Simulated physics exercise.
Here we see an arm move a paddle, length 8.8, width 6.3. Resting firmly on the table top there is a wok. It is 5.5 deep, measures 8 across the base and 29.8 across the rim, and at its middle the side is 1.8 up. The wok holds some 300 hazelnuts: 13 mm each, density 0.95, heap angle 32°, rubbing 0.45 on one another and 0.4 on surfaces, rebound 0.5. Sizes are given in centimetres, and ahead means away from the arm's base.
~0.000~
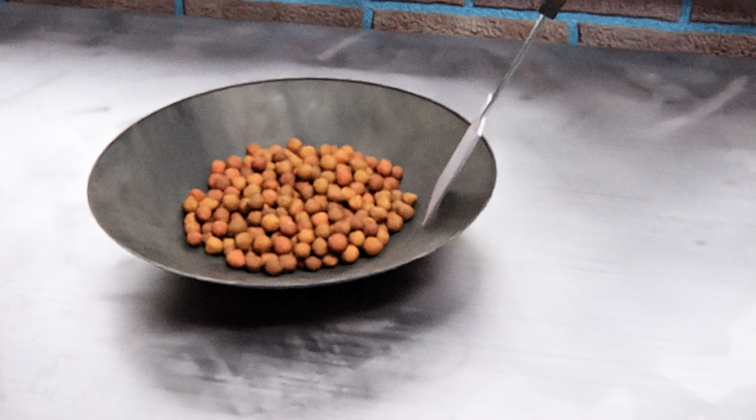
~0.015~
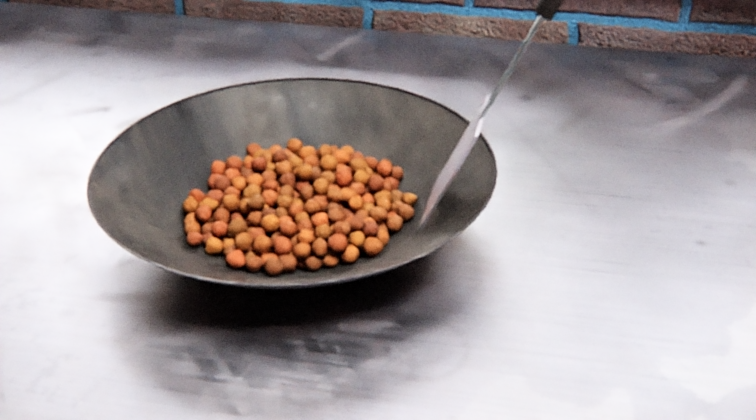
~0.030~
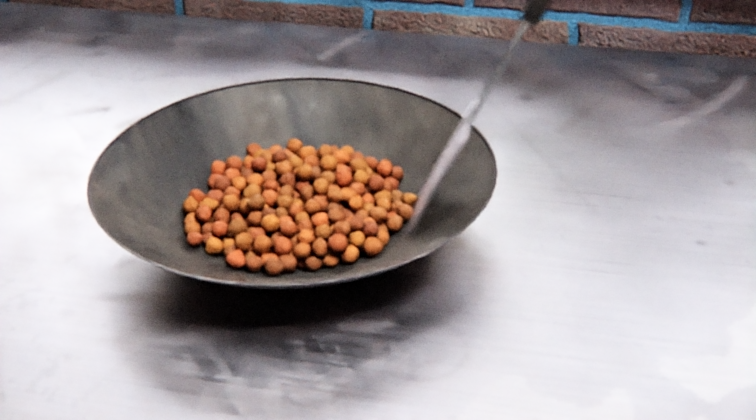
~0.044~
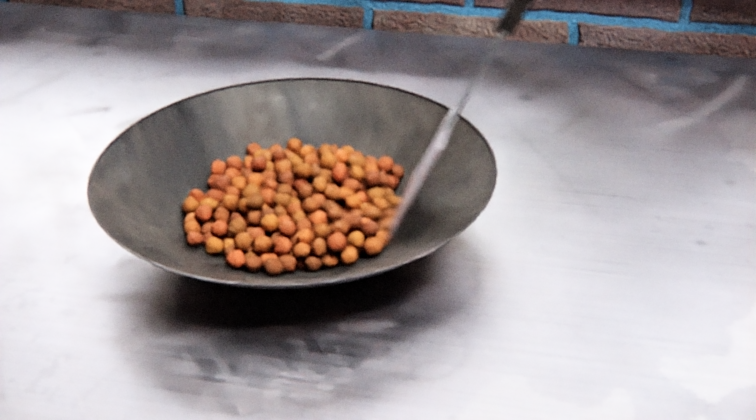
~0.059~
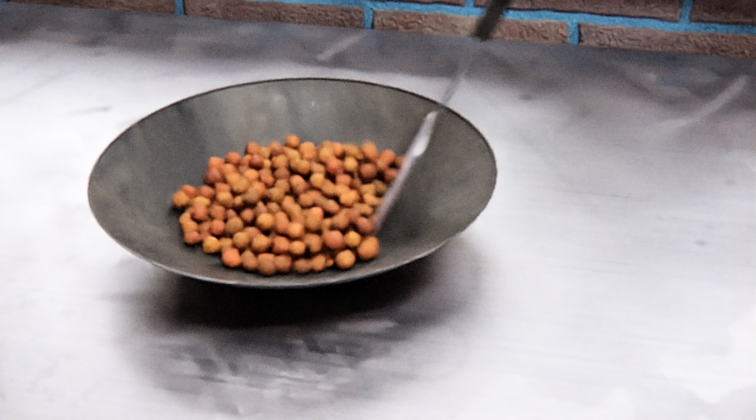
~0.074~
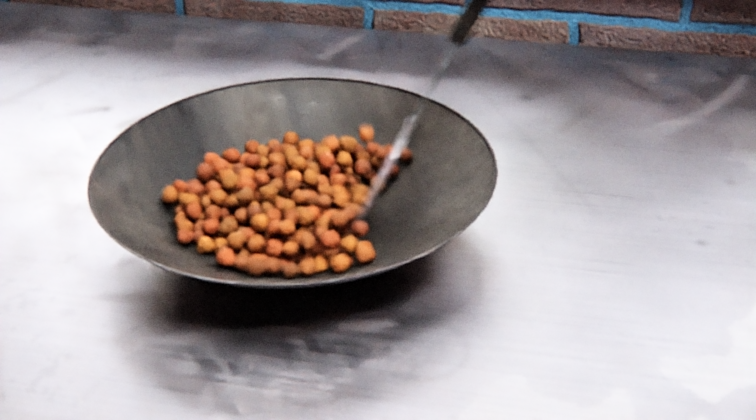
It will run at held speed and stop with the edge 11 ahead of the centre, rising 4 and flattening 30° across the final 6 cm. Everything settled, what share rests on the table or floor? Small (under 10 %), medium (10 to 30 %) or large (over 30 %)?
Large.
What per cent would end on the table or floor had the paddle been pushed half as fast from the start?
Roughly 15 per cent, I'd say.
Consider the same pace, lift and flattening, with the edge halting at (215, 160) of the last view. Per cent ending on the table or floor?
My guess is roughly 10 percent.
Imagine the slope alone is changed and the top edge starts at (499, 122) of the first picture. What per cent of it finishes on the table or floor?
About 35 per cent.
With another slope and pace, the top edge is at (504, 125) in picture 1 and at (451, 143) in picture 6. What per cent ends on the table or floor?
Around 20 per cent finishes on the table or floor.
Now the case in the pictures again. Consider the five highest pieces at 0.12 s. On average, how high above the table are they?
Roughly 6 cm above the table.
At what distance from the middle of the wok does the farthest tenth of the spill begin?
Some 65 cm from the centre.
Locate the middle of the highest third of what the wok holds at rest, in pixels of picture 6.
The centre sits at about (240, 179).
After 0.12 s, sloping 65°, highest piece 8 above the table; 300 in the wok.
After 0.17 s, sloping 59°, highest piece 8 above the table; 300 in the wok.
After 0.40 s, sloping 35°, highest piece 11 above the table; 183 in the wok, 74 on the table or floor, 43 on the blade or in flight.
After 1.45 s, sloping 35°, highest piece 4 above the table; 183 in the wok, 117 on the table or floor.
In the end, 183 in the wok, 117 on the table or floor. That is 39 % on the table or floor.
